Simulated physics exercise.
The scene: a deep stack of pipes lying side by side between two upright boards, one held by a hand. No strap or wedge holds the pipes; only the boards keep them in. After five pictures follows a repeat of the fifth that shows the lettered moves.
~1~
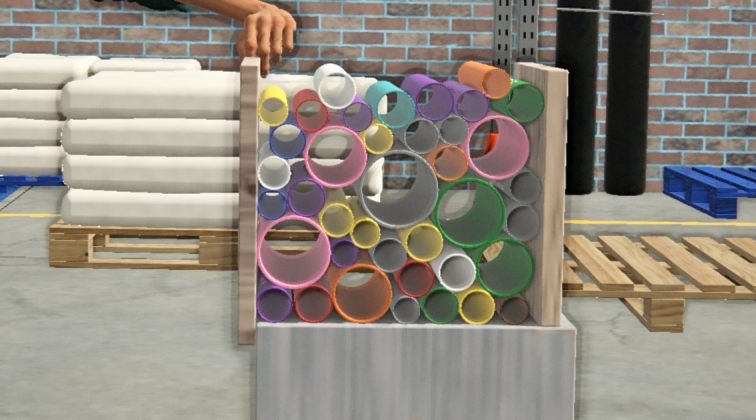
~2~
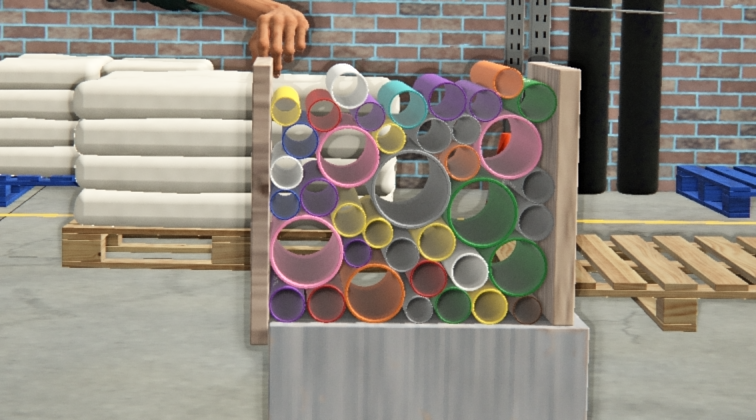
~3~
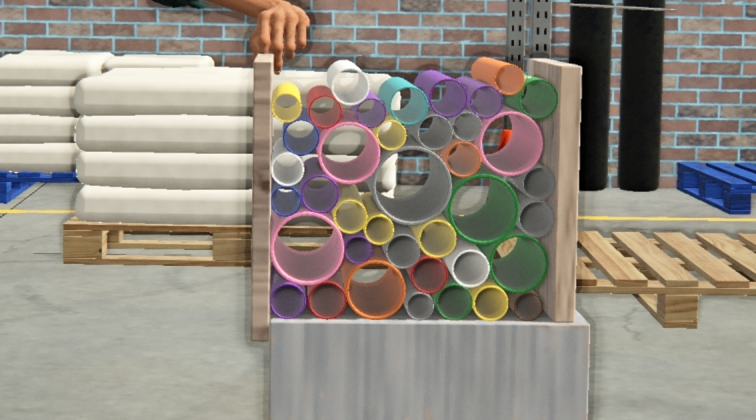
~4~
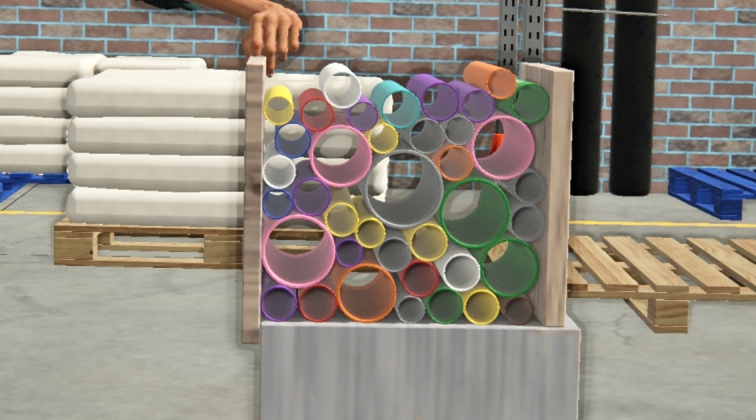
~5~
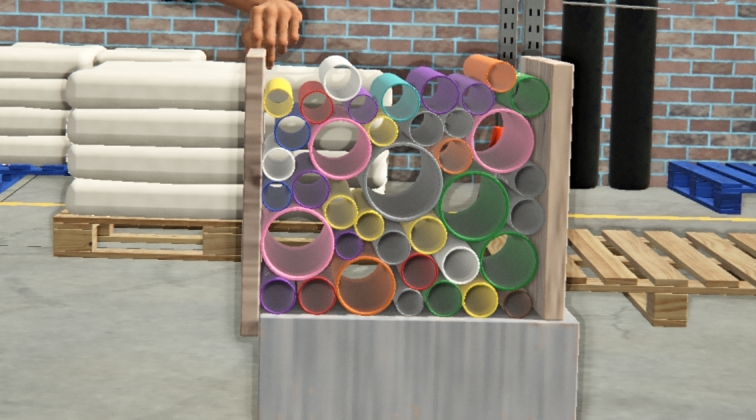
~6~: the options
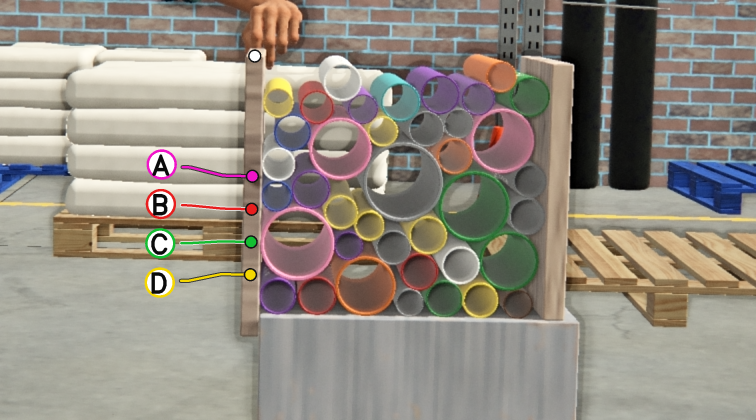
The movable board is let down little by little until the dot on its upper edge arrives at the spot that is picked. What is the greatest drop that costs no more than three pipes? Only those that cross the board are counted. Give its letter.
Slide it to A.
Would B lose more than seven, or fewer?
Fewer than seven.
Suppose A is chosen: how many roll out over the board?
At A the number is one.
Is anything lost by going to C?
Yes, at C.
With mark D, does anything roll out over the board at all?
At D: Yes.
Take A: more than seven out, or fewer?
At A, fewer than seven.
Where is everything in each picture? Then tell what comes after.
The first frame shows a white pipe (457, 272); a green pipe (470, 214); a blue pipe (273, 205).
The second frame shows a blue pipe (285, 204); a white pipe (286, 173).
The third frame shows a grey pipe (467, 127); a yellow pipe (287, 108).
The fourth frame shows side board (255, 189); a purple pipe (279, 304).
The fifth frame shows a yellow pipe (480, 300); a white pipe (461, 265); a green pipe (474, 207).
On the copy, A at (252, 176); B at (252, 209); C at (251, 242); D at (250, 275); the white dot at (255, 56).
On A. First, top of the board (263, 114).
Then, top of the board (261, 176).
Finally, top of the board (261, 176), one out over the board.
By contrast, B more than three out over the board; C more than three out over the board; D more than three out over the board.
